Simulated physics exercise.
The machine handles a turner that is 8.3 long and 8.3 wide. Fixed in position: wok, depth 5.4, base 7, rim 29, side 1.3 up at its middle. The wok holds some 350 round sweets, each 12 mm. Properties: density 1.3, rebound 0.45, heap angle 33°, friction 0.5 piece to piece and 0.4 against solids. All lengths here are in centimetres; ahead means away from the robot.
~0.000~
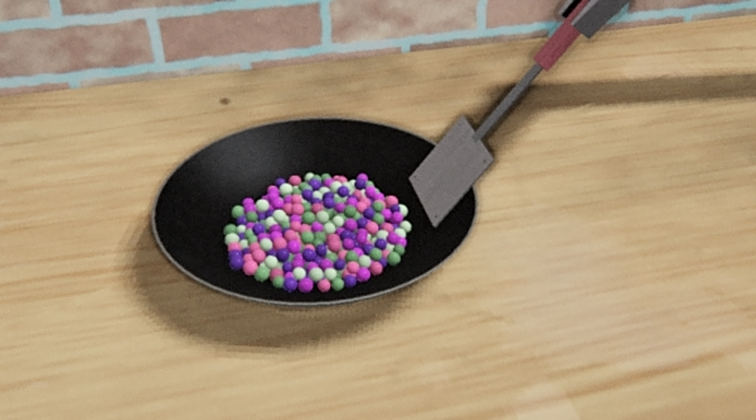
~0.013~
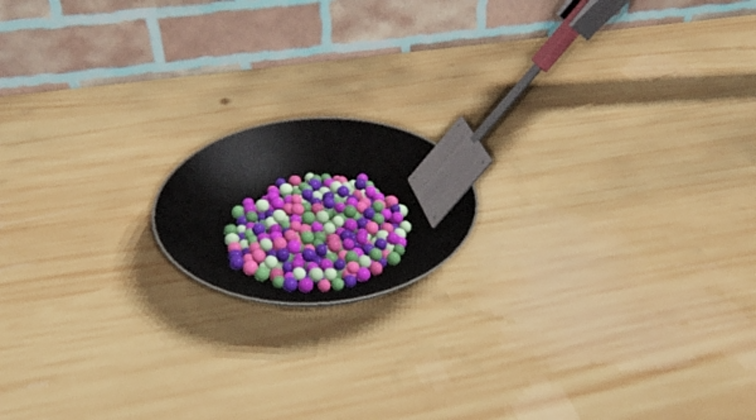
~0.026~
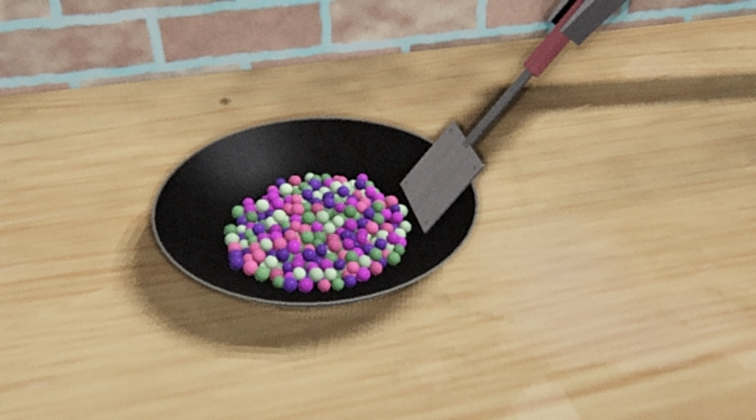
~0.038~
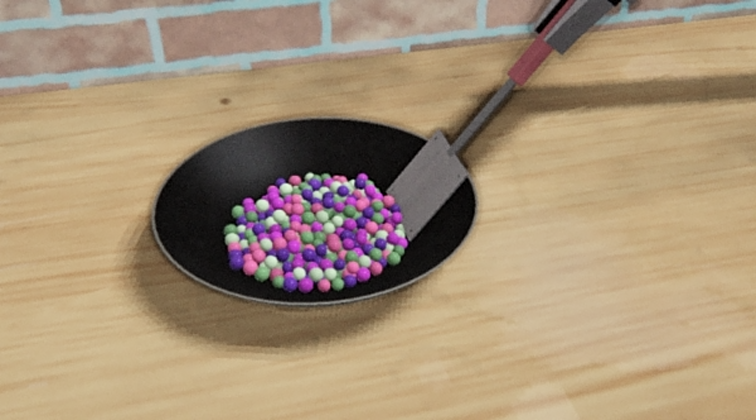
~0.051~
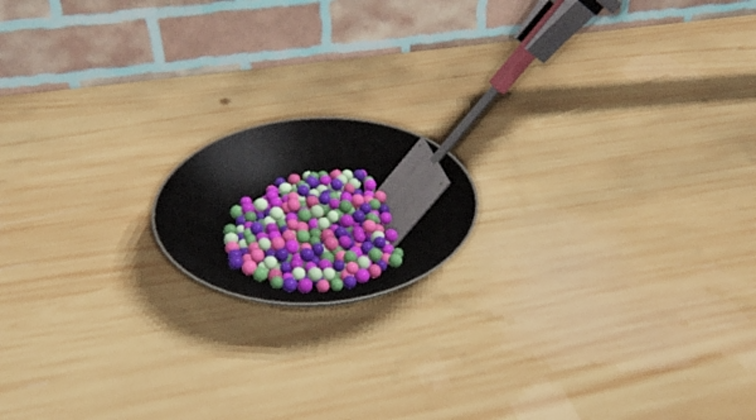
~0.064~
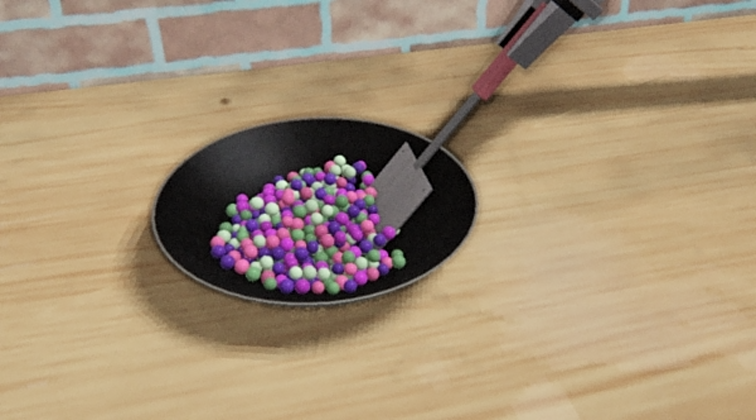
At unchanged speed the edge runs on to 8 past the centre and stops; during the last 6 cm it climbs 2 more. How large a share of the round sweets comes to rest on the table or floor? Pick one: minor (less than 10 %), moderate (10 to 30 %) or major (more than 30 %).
Major.
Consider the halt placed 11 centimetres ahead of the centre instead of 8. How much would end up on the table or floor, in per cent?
It would come to roughly 50 percent.
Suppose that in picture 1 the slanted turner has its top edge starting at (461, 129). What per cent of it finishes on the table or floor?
40 percent or thereabouts.
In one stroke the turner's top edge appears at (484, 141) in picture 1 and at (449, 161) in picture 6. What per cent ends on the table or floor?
It works out to about 15 %, more or less.
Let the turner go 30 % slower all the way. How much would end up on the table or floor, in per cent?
I'd reckon close to 25 per cent.
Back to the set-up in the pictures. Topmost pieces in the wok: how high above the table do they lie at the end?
It reaches around 4.5 cm.
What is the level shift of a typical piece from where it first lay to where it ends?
Some 8 cm.
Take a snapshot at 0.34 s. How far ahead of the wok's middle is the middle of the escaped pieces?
Roughly 24 centimetres ahead.
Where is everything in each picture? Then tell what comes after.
The first picture shows turner top edge at (478, 137), sloping 51°; upper third of the load around (321, 217), from x 230 to 405, top at y 180; 347 in the wok.
The second picture shows turner top edge at (476, 138), sloping 51°; upper third of the load around (321, 217), from x 230 to 405, top at y 180.
The third picture shows turner top edge at (468, 143), sloping 51°; upper third of the load around (321, 217), from x 230 to 405, top at y 180.
The fourth picture shows turner top edge at (453, 151), sloping 51°; upper third of the load around (321, 217), from x 230 to 400, top at y 180.
The fifth picture shows turner top edge at (436, 159), sloping 51°; upper third of the load around (318, 214), from x 230 to 395, top at y 175.
The sixth picture shows turner top edge at (419, 165), sloping 51°; upper third of the load around (313, 212), from x 220 to 400, top at y 160; 347 in the wok.
By 0.09 s, sloping 51°, highest piece 7 above the table; 347 in the wok.
By 0.13 s, sloping 51°, highest piece 8 above the table; 347 in the wok.
By 0.34 s, sloping 51°, highest piece 14 above the table; 210 in the wok, 71 on the table or floor, 66 on the blade or in flight.
By 1.39 s, sloping 51°, highest piece 4 above the table; 210 in the wok, 137 on the table or floor.
Final count, 210 in the wok, 137 on the table or floor. That is 39 % on the table or floor.
